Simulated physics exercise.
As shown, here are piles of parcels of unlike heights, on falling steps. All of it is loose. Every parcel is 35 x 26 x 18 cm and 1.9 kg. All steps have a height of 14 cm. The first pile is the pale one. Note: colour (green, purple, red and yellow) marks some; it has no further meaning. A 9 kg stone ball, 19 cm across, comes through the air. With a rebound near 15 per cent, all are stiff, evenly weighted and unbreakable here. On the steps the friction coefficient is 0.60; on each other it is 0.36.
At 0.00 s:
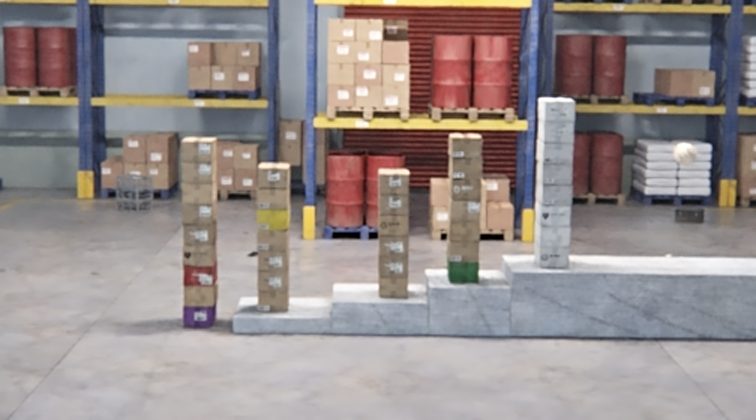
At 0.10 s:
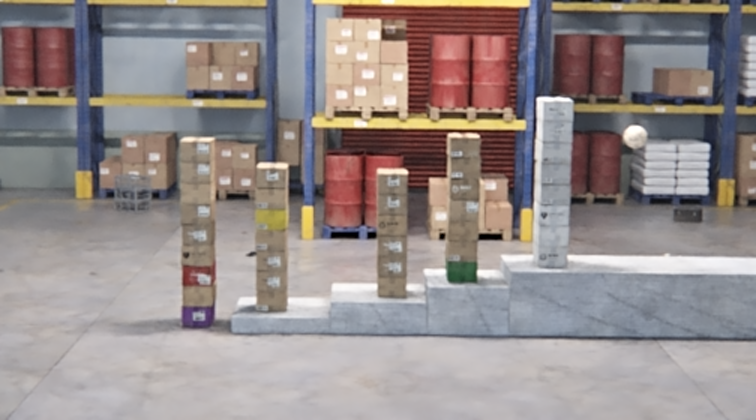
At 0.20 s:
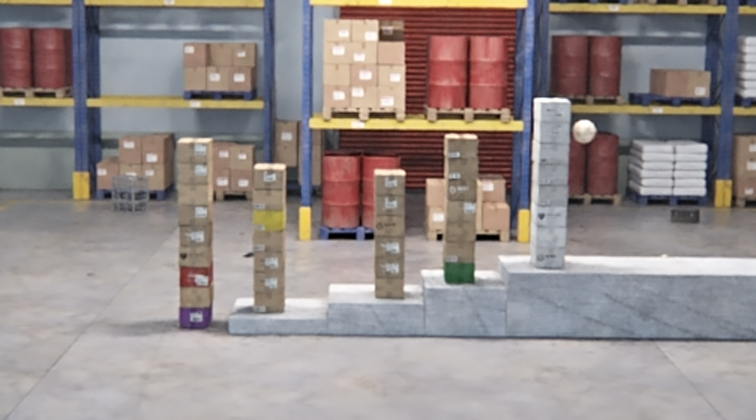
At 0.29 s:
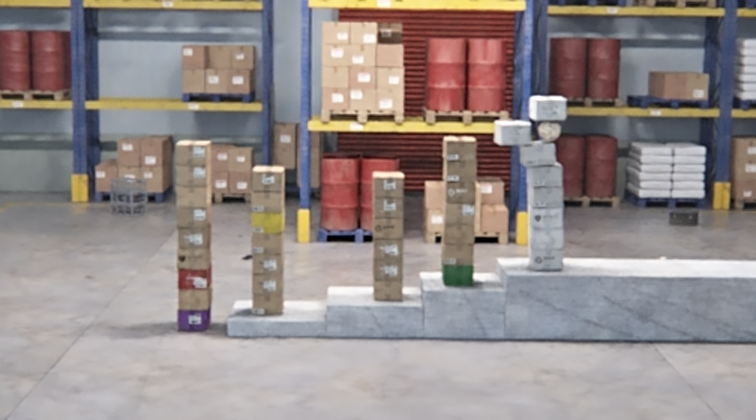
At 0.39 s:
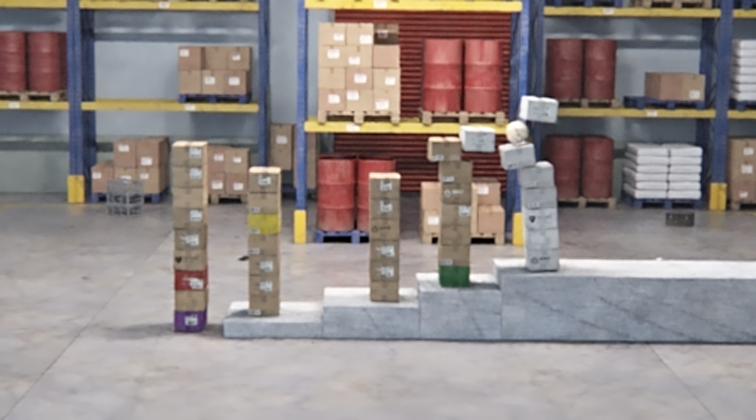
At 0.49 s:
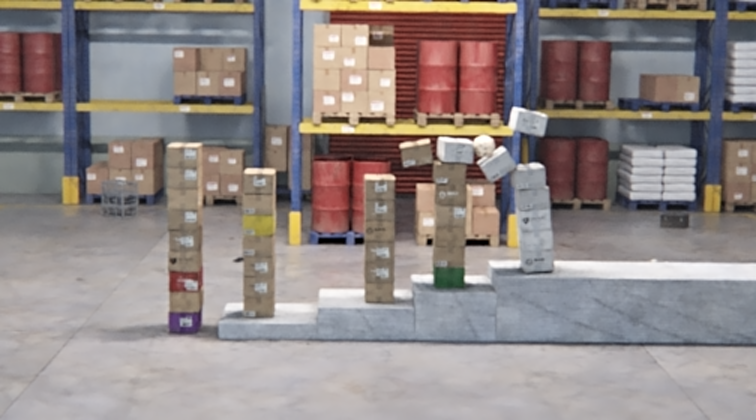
Pale stone ball flying left into a white parcel stack, scattering its top parcels against the neighbouring brown stack in a warehouse.
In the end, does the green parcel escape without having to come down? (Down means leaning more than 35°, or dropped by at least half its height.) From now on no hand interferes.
Yes.
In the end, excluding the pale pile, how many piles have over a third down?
4.
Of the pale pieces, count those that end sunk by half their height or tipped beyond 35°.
That makes 3 in all.
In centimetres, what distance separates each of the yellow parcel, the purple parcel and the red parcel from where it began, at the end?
Net displacement: Yellow = 130 cm, purple = 0 cm, red = 60 cm.
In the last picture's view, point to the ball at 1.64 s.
My estimate is roughly (427, 269).
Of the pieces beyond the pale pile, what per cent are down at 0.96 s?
5 per cent at that moment.
Around 0.96 s, 3 of the pale pile down; 1 of the 29 other parcels down; green parcel unmoved.
Around 1.64 s, 3 of the pale pile down; 10 of the 29 other parcels down; green parcel displaced 37 mm; yellow parcel tipped 13°.
Around 2.72 s, 3 of the pale pile down; 24 of the 29 other parcels down; green parcel displaced 56 mm; red parcel tipped 62°, 13 cm lower.
Finally (4.1 s), 3 of the pale pile down; 24 of the 29 other parcels down; green parcel displaced 56 mm; yellow parcel upside down; red parcel on its side. Seen by the last camera, middles, green parcel near (455, 274), yellow parcel near (127, 290).
